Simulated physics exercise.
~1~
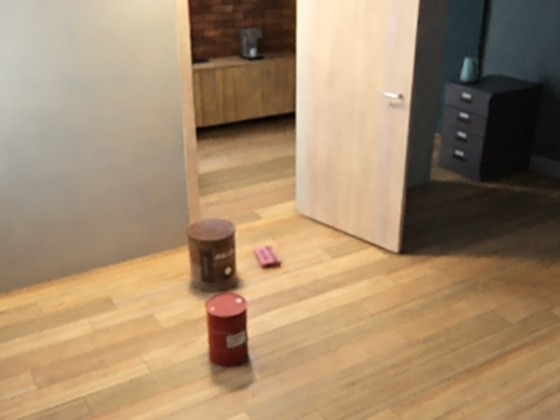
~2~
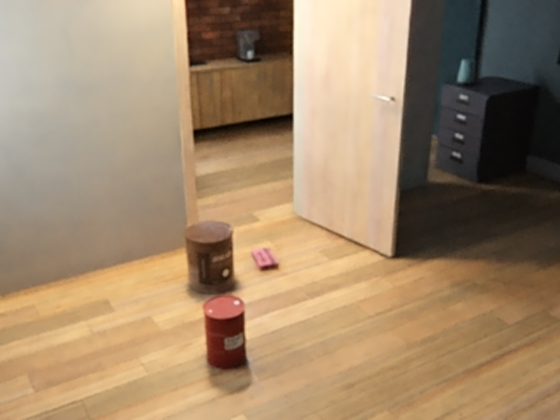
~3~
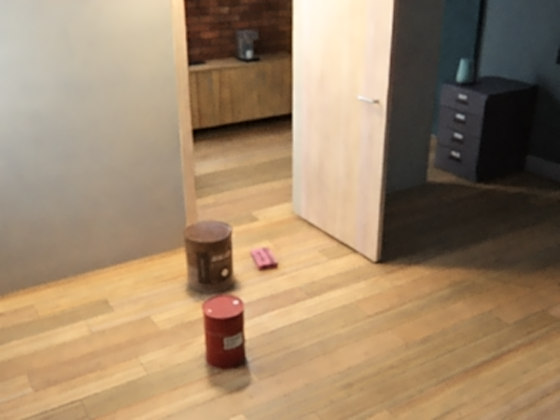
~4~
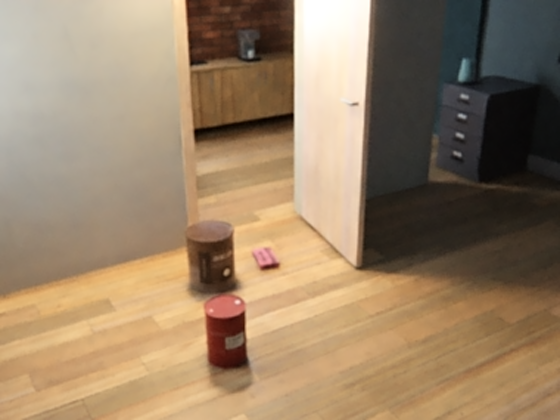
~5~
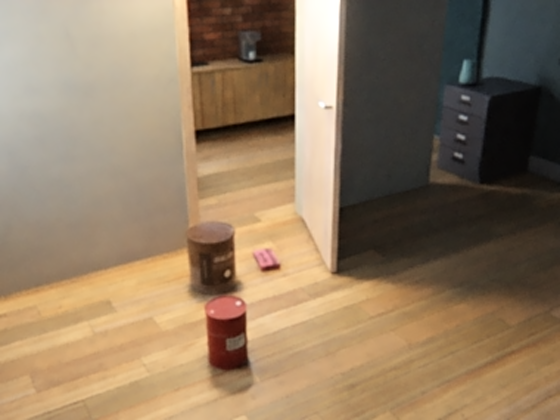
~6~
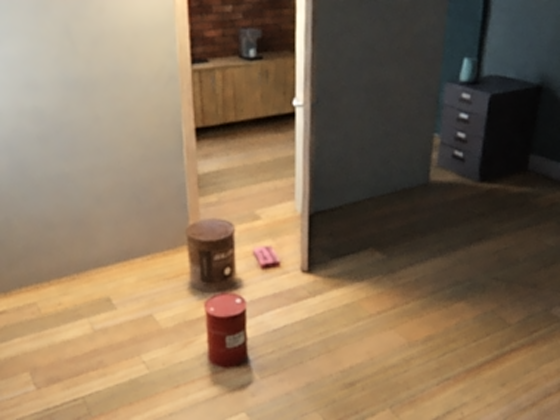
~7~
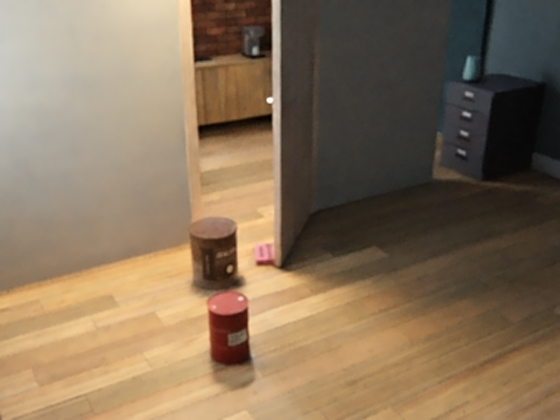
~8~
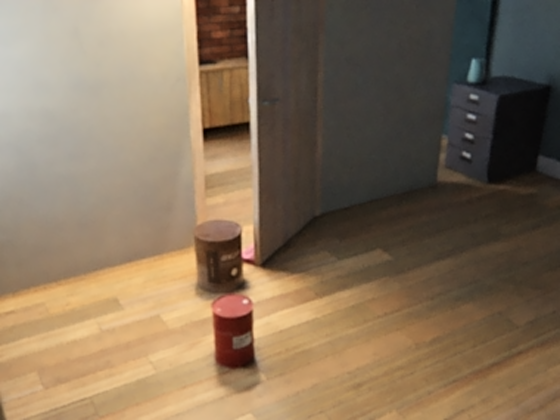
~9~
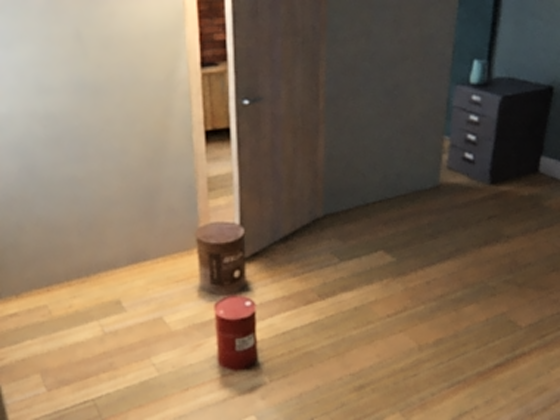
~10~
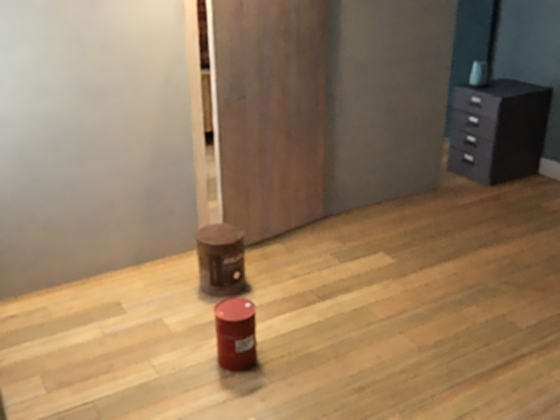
The open door swung toward its frame, pushing a small pink packet to the left until it was out of sight, and ended still slightly open, while the brown pail and red canister on the wooden floor stayed where they were.
